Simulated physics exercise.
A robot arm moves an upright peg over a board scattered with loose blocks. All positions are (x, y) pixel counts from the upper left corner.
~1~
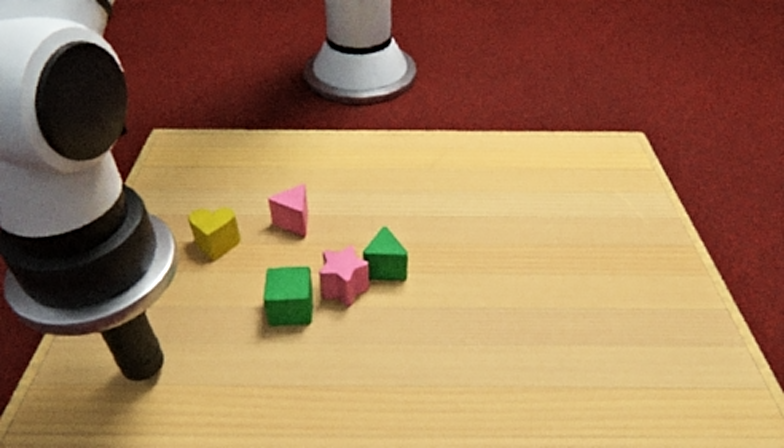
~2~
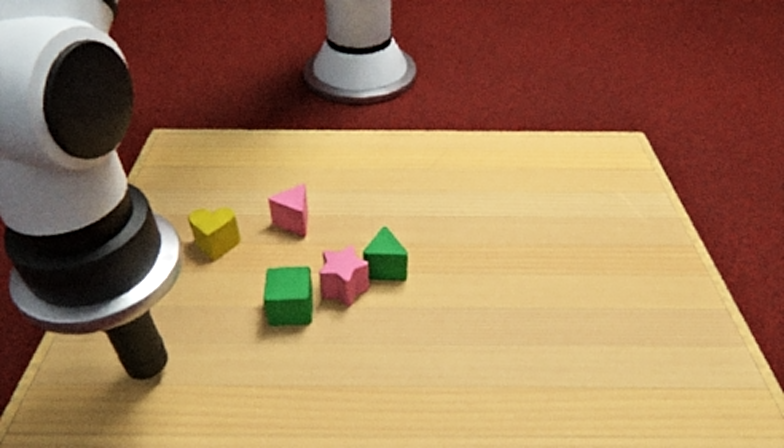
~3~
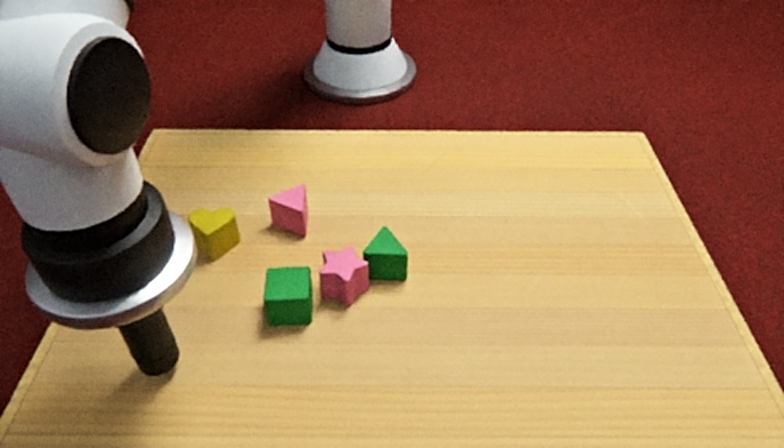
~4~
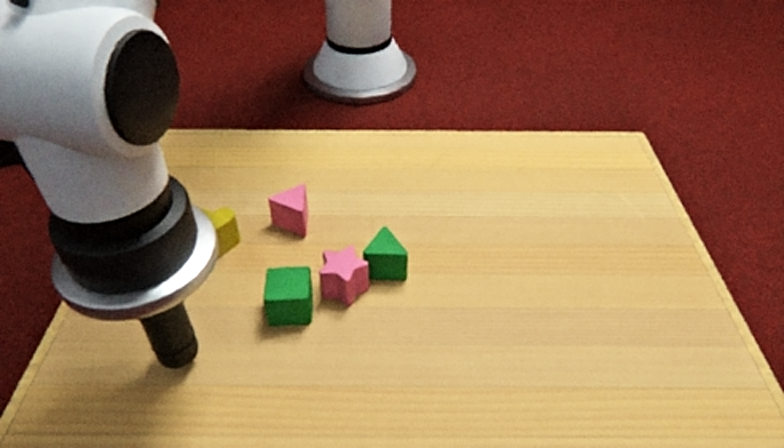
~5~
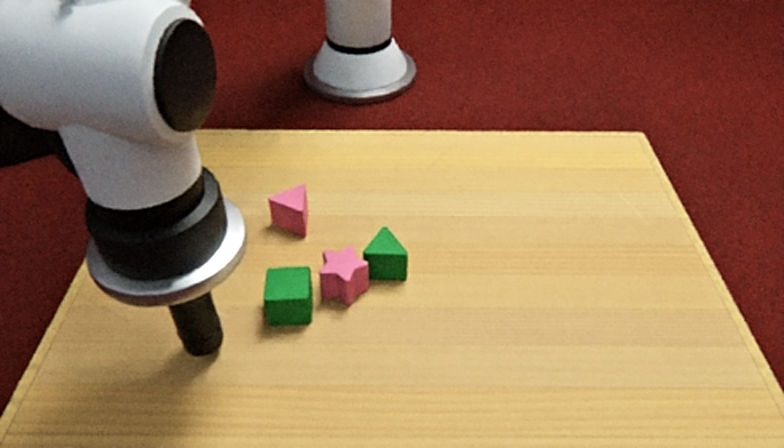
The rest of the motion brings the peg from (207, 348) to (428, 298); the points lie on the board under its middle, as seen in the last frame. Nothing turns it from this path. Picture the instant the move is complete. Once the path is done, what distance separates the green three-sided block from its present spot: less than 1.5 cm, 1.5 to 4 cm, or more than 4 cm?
The block shifts less than 1.5 cm.
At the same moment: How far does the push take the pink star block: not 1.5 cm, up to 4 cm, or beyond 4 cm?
Movement: 1.5 to 4 cm.
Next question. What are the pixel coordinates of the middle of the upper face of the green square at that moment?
Its top middle will sit at (317, 263).
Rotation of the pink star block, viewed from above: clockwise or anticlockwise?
If we look at it from overhead, the pink star block pivots clockwise.
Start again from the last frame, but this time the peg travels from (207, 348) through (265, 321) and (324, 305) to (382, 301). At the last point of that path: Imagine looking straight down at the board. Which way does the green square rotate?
I'd predict that, seen from above, the green square rotates counter-clockwise.
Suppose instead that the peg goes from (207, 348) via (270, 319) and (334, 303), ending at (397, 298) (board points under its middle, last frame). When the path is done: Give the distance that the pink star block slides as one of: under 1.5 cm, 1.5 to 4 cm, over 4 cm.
The block winds up beyond 4 cm from where it is now.
On the path given first. One third of the way, peg at (283, 322); green square at (304, 270), turned 30° anticlockwise; pink star block at (349, 257), turned 15° clockwise.
Two thirds of the way, peg at (357, 306); green square at (317, 263), turned 95° anticlockwise; pink star block at (353, 245), turned 45° clockwise; green three-sided block at (391, 242).
At the end, peg at (428, 291); green square at (317, 263), turned 95° anticlockwise; pink star block at (353, 245), turned 45° clockwise; green three-sided block at (391, 242).
